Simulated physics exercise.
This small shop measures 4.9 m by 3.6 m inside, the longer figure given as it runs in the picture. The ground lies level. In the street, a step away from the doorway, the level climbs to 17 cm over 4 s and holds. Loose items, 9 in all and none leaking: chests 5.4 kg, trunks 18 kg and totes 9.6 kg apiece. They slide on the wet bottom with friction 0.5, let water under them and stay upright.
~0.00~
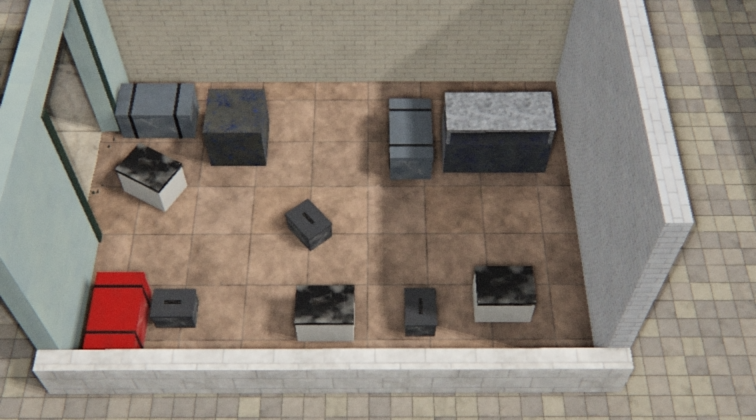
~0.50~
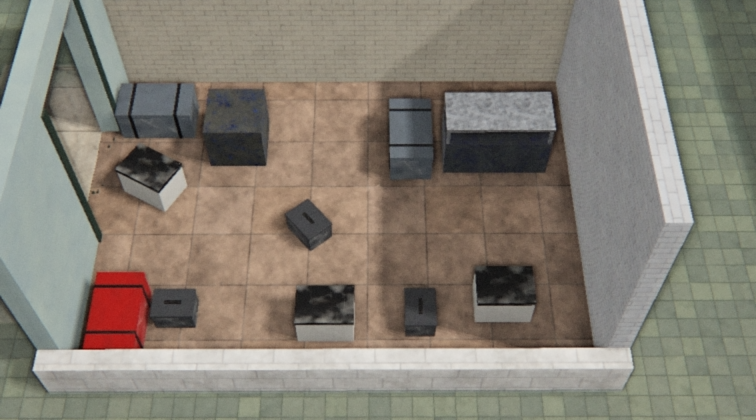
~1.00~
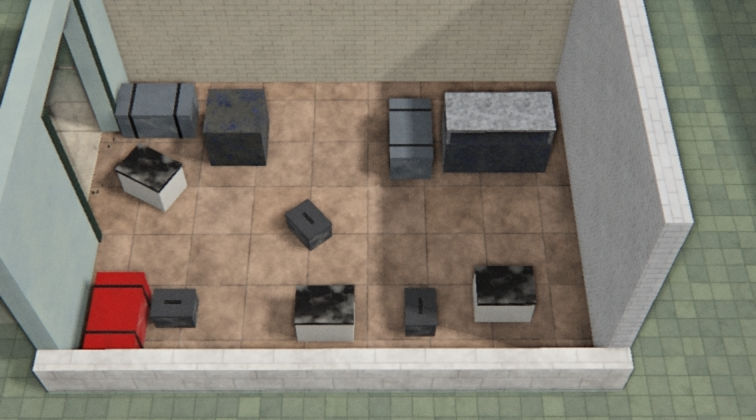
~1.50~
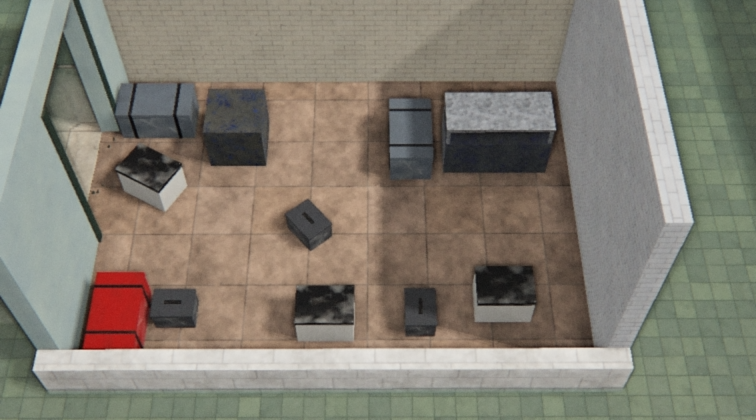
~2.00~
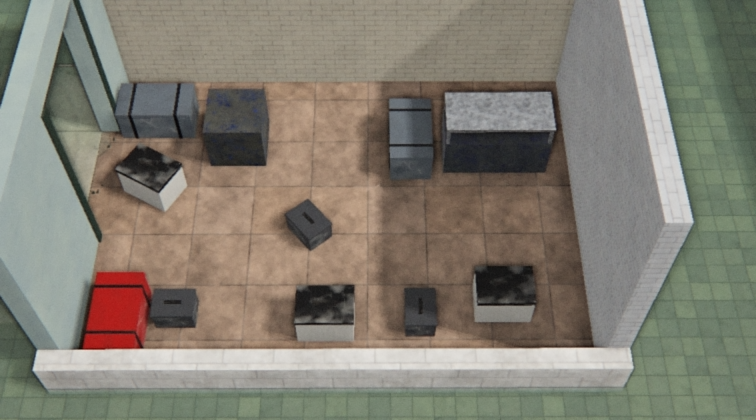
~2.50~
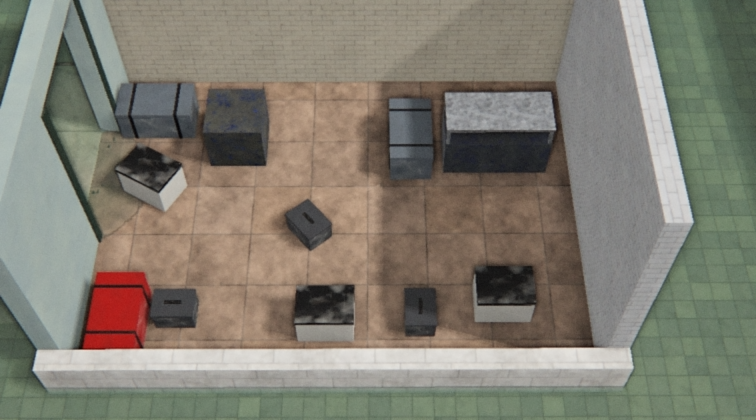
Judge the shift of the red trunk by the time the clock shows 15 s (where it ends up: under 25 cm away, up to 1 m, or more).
Red trunk is nudged along.
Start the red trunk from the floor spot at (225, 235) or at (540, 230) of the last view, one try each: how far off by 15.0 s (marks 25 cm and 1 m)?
In that order: It travels far; it moves a short way.
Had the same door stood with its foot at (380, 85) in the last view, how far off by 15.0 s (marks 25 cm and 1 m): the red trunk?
Then the red trunk travels far.
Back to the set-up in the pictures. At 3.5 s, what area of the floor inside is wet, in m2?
Roughly 1.5 m2.
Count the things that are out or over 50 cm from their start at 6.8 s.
2 of them.
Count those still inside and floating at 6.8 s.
At that moment 3.
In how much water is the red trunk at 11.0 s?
About 5 cm.
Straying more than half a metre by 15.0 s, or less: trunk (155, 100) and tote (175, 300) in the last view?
In turn: More, short of it.
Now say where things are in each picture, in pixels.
In the first picture, the red trunk at (114, 309), on the bottom; water covers 0.0 m2; 0 of 9 have shifted.
In the second picture, the red trunk at (114, 309) rests on the ground; water covers 0.0 m2; 0 of 9 have shifted.
In the third picture, the red trunk at (114, 309) rests on the ground; 0.0 m2 under water; 0 of 9 have shifted.
In the fourth picture, the red trunk at (114, 309), on the bottom; 0.0 m2 under water; 0 of 9 have shifted.
In the fifth picture, the red trunk at (114, 309) rests on the ground; water covers 0.0 m2; 0 of 9 have shifted.
In the sixth picture, the red trunk at (114, 309), on the bottom; water covers 0.3 m2; 0 of 9 have shifted.
After 3.5 s the red trunk is near (114, 309), 0.0 m from its start, aground; 0 afloat.
After 6.8 s the red trunk is near (114, 309), 0.0 m from its start, aground; 3 afloat.
After 11.0 s the red trunk is near (103, 304), 0.1 m from its start, aground; 4 afloat.
After 15.0 s the red trunk is near (150, 244), 0.7 m from its start, afloat; 8 afloat.
